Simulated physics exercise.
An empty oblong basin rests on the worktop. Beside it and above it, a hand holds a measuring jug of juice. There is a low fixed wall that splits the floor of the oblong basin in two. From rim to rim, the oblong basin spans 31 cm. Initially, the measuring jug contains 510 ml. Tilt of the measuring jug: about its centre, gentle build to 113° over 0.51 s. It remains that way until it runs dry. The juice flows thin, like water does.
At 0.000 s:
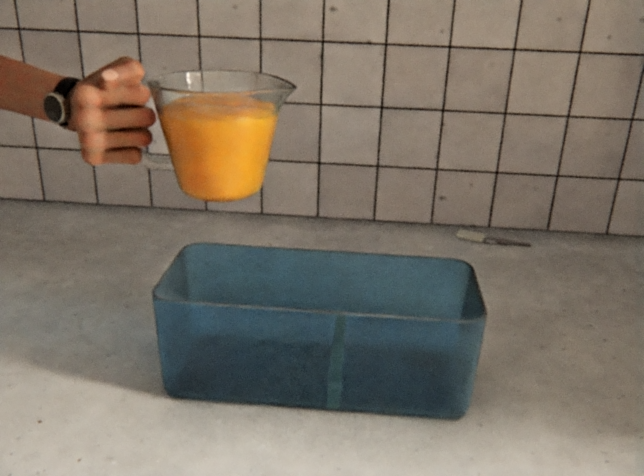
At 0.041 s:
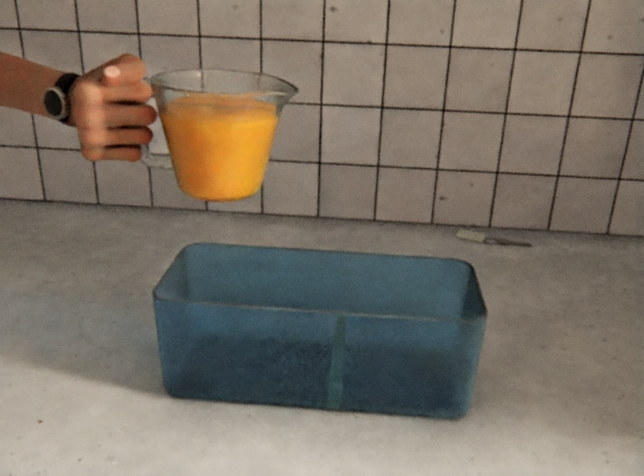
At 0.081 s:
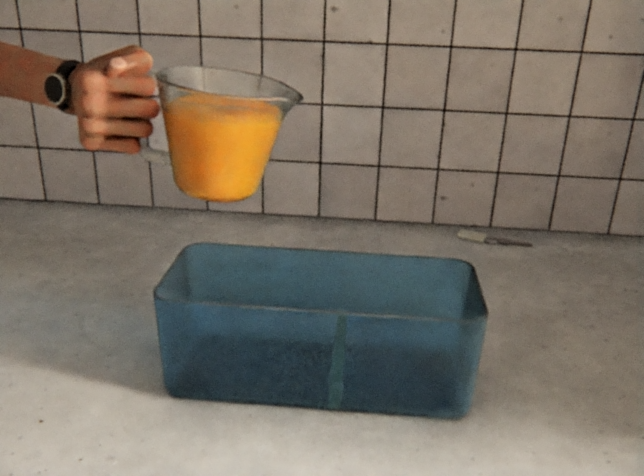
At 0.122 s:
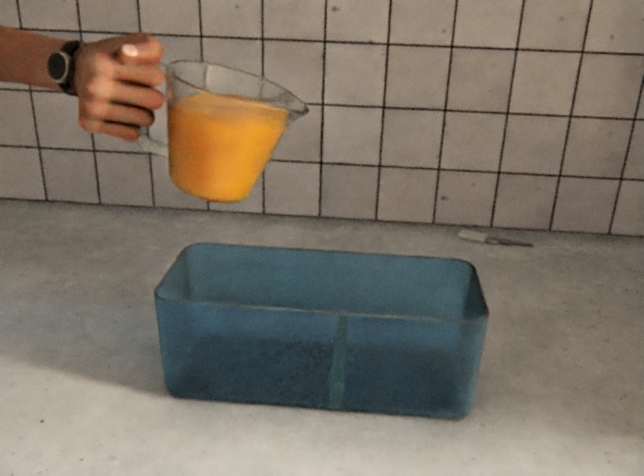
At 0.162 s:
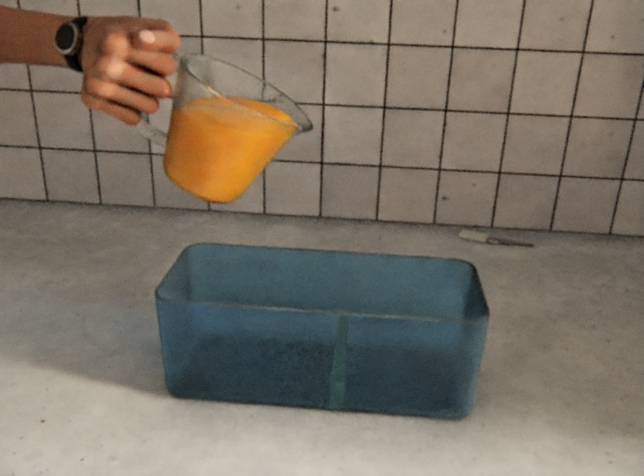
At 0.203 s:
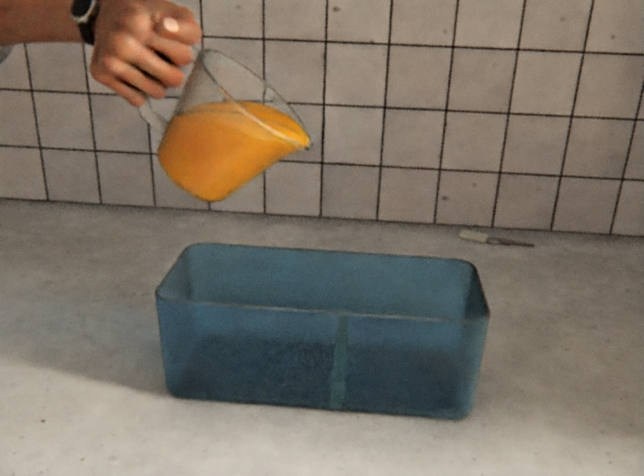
A hand gradually tilts a measuring jug of orange juice rightward above an empty blue basin.
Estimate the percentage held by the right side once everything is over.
I would say 34 per cent.
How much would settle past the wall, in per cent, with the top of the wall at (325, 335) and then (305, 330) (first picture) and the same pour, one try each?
In order, 45 and 75 per cent.
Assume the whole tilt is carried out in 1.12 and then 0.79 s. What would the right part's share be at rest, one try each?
Roughly 65 per cent the first time and 50 per cent the second.
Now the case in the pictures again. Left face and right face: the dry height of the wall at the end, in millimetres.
The left comes to roughly 16 mm and the right to roughly 20 mm.
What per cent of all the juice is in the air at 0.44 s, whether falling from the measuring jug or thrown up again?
Near 32 per cent at that time.
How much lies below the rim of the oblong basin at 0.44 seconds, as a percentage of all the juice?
38 %, roughly.
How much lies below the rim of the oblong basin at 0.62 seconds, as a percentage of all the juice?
About 90 per cent.
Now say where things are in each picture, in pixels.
The first frame shows tilt 0°; pouring edge (296, 87); surface from (165, 103) to (277, 108); the oblong basin's rim runs from (169, 270) to (478, 290); the wall's top is at (338, 348).
The second frame shows tilt 2°; pouring edge (298, 89); surface from (166, 102) to (277, 108).
The third frame shows tilt 7°; pouring edge (303, 97); surface from (169, 99) to (281, 111).
The fourth frame shows tilt 15°; pouring edge (309, 110); surface from (176, 100) to (288, 115).
The fifth frame shows tilt 26°; pouring edge (314, 127); surface from (180, 104) to (297, 121).
The sixth frame shows tilt 39°; pouring edge (314, 148); surface from (178, 114) to (307, 133).
Then, 0.44 s in, the tilt is 109° and 30 per cent is still to pour, 14 is left of the wall and 24 right of it.
Then, 0.62 s in, the tilt is 113° and 1 per cent is still to pour, 59 is left of the wall and 31 right of it.
Then, 0.81 s in, the tilt is 113° and 0 per cent is still to pour, 62 is left of the wall and 32 right of it.
Then, 1.01 s in, the tilt is 113° and 0 per cent is still to pour, 62 is left of the wall and 33 right of it.
Finally, 62 per cent lies left of the wall, 34 right of it and 5 outside.
